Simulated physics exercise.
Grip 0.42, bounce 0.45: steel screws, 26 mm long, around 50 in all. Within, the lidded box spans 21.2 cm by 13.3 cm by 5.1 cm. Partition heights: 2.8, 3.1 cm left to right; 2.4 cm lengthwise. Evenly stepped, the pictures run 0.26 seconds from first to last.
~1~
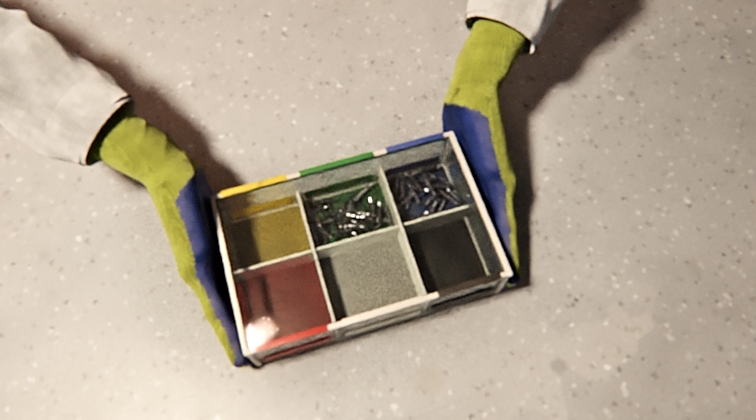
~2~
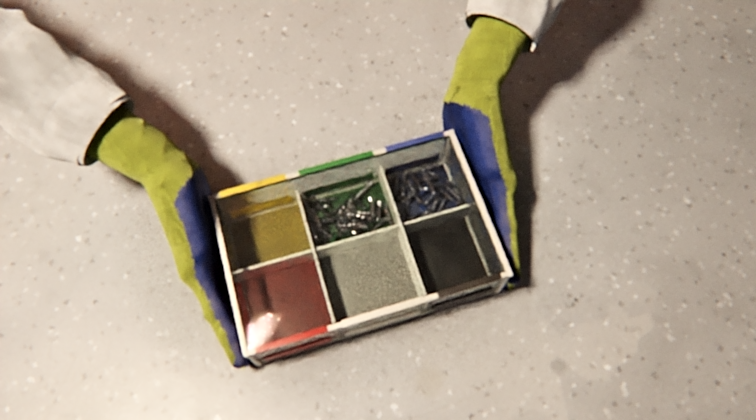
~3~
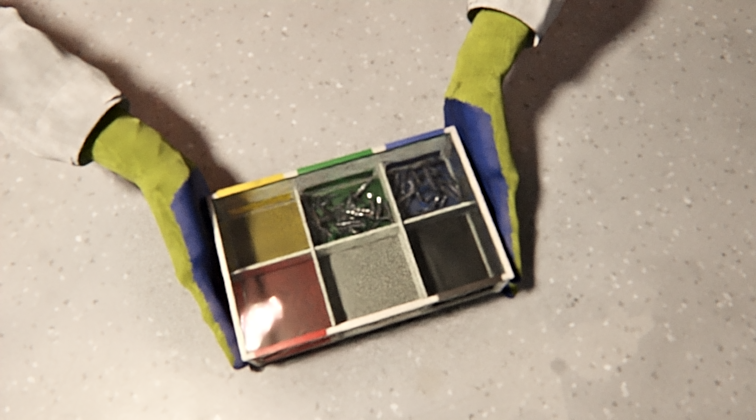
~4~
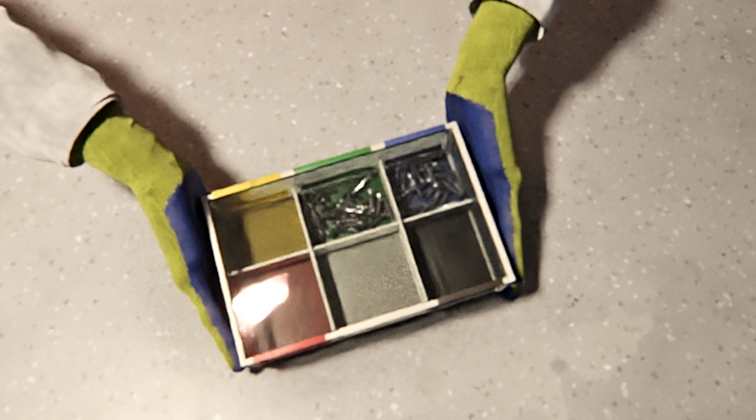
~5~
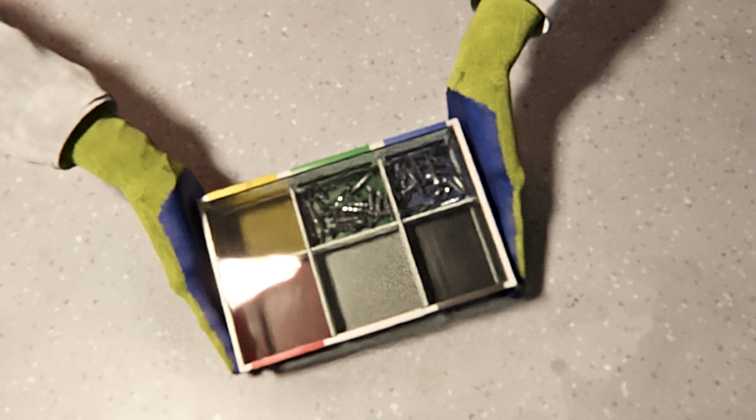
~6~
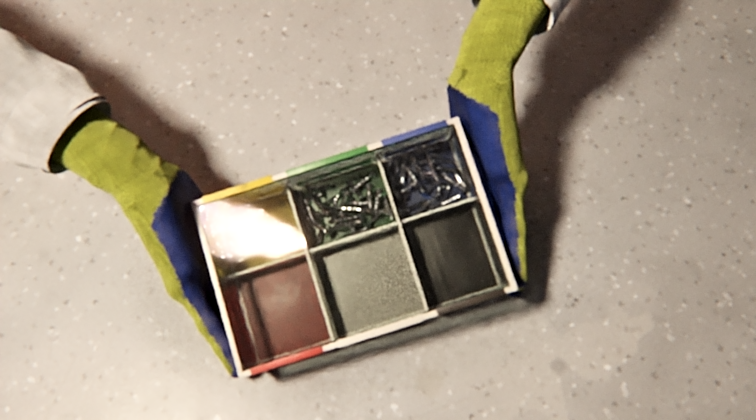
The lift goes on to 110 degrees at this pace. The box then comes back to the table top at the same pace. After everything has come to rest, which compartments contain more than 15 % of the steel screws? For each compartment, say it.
Outcome: Red: Succeeds. Blue: Fails. Green: Fails. Yellow: Fails. White: Succeeds. Black: Fails.
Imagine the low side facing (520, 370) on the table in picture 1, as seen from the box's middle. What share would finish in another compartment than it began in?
That comes to around 90 per cent.
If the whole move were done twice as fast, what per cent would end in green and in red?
That way green would end with 0 per cent and red with 55 per cent.
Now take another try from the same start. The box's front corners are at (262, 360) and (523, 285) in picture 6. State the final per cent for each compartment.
Each compartment ends with this per cent: Red 0, blue 0, green 0, yellow 0, white 0 and black 100.
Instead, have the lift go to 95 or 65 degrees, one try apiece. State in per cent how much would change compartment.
Some 80 and 10 per cent.
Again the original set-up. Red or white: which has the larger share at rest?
Red.
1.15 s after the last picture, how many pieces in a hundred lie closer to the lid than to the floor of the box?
Roughly 100 per cent.
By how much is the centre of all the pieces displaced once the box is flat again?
Roughly 11.5 cm.
Then, 1.15 s after the last picture, tilt 110 degrees; red 30 %, blue 10 %, green 10 %, white 35 %, black 10 %.
Then, 1.91 s after the last picture, tilt 49 degrees; red 60 %, white 40 %.
Then, 2.69 s after the last picture, tilt 0 degrees; red 60 %, white 40 %.
In the end, red 60 %, blue 0 %, green 0 %, yellow 0 %, white 40 %, black 0 %.
